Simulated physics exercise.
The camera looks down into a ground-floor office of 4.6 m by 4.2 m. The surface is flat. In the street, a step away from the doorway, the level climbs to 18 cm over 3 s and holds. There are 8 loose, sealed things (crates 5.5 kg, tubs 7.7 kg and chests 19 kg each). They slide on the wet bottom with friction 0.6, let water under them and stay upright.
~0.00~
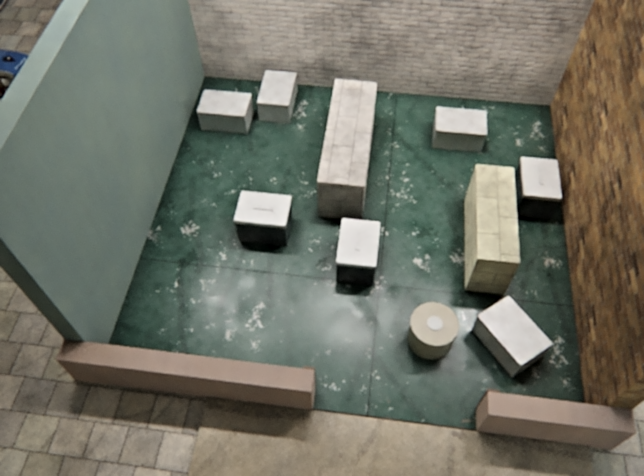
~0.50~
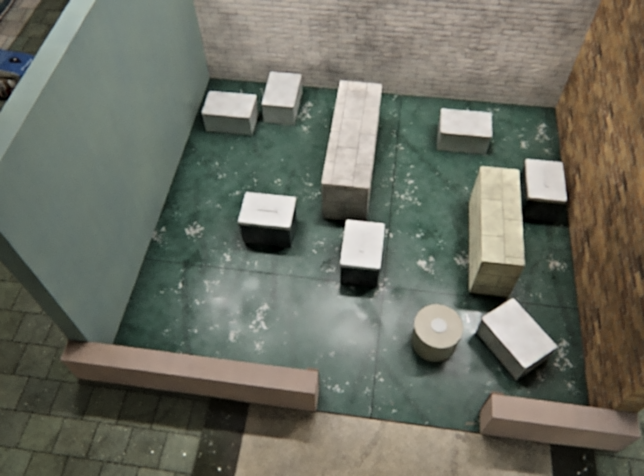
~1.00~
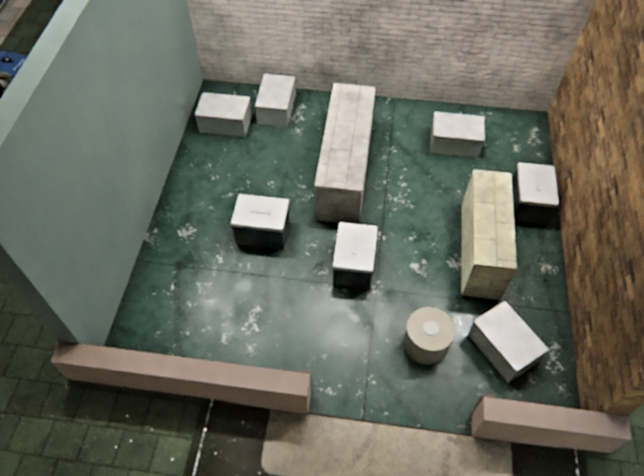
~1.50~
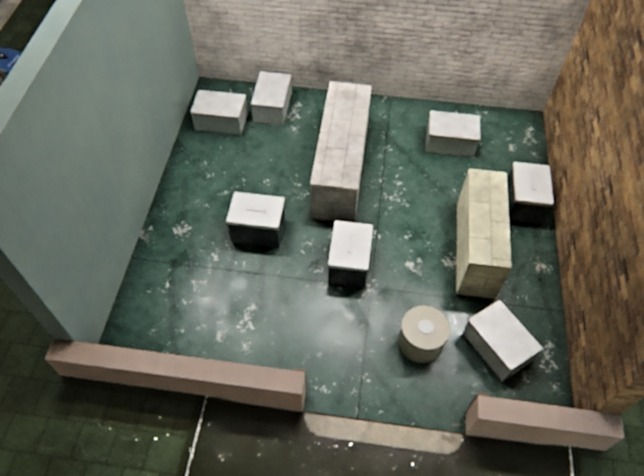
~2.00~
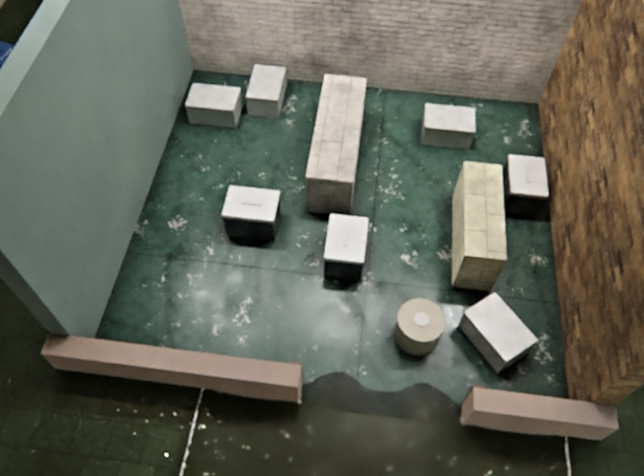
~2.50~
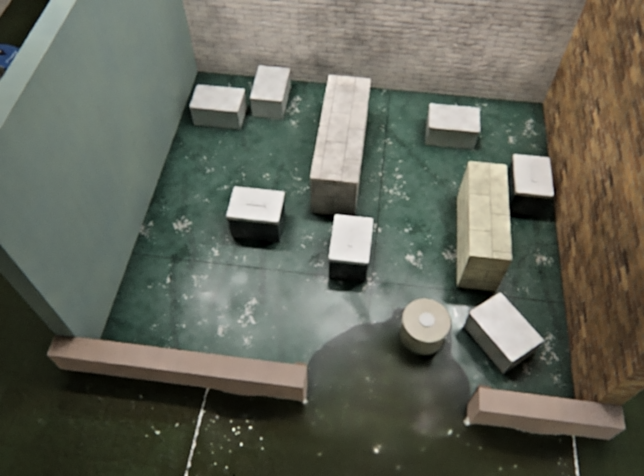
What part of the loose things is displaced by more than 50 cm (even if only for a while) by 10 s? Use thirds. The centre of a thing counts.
Share: One to two thirds.
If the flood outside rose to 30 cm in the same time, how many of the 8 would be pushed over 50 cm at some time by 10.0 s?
Then 6.
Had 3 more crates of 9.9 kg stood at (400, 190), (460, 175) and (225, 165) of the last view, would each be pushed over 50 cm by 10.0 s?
In turn: Over, past it, less.
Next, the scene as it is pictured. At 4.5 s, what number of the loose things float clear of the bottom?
I count 1.
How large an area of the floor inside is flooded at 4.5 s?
About 7.5 m2.
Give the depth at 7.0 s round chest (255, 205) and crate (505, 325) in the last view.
Roughly 4 and 4 cm.
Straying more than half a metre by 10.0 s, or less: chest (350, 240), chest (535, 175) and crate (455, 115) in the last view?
In that order: Short of it, short of it, over.
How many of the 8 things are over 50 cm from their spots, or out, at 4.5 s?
I count 1.
After 3.5 s 0 of 8 are over 50 cm from their spots; 0 afloat.
After 4.5 s 1 of 8 are over 50 cm from their spots; 1 afloat.
After 7.0 s 2 of 8 are over 50 cm from their spots; 3 afloat.
After 10.0 s 3 of 8 are over 50 cm from their spots, and 5 have been at some point; 6 afloat.
